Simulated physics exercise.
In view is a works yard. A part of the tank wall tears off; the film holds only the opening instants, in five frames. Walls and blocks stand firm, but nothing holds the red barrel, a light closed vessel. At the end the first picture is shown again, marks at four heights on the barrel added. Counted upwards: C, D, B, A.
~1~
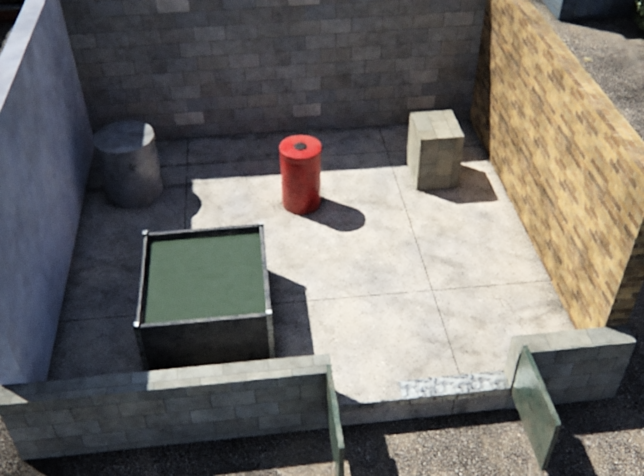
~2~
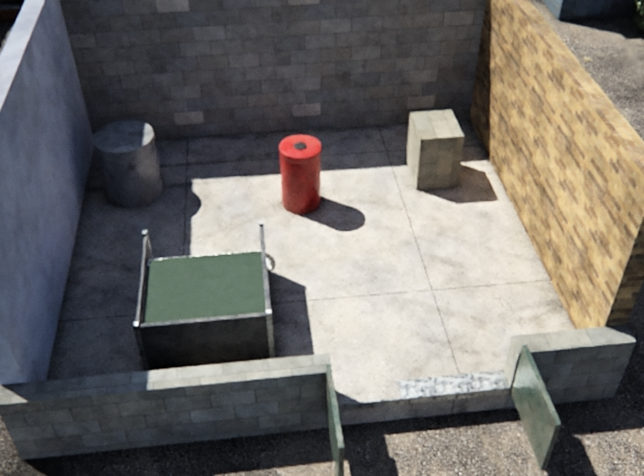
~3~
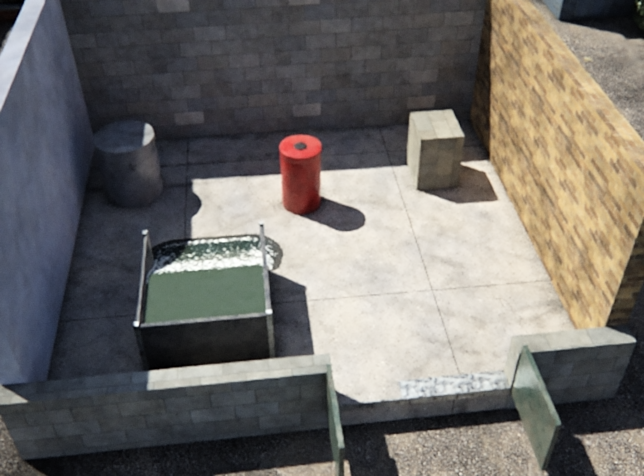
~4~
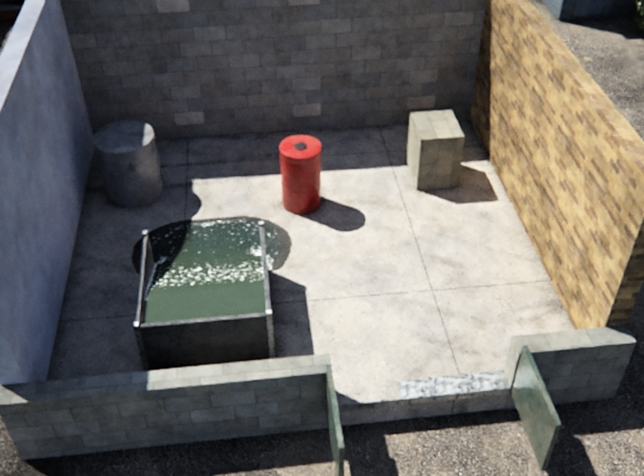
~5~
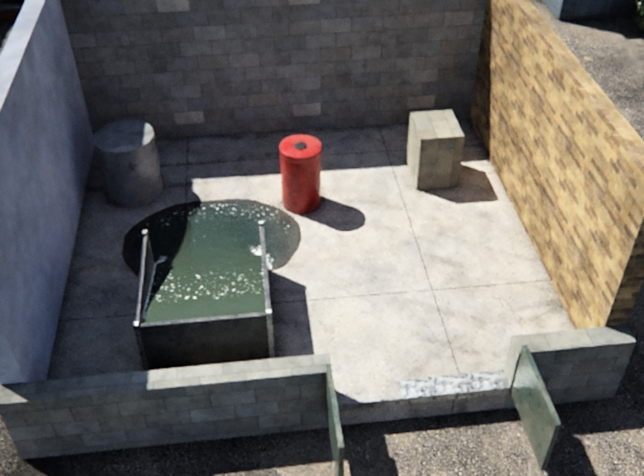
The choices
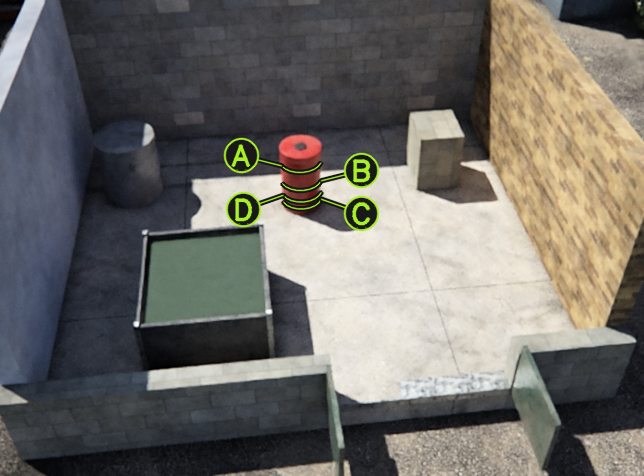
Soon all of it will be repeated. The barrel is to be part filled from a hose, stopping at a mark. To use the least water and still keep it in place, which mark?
D.
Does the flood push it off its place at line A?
No, that is safe.
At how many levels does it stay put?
Three of them.
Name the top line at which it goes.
That would be C.
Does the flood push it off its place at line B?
No, that is safe.
On the marked copy, A at (302, 172); B at (303, 190); C at (303, 208); D at (303, 201); from the bottom up C, D, B, A.
Choosing A, it does not move.
Choosing B, it does not move.
Choosing C, it is pushed about its own width away.
Choosing D, it does not move.
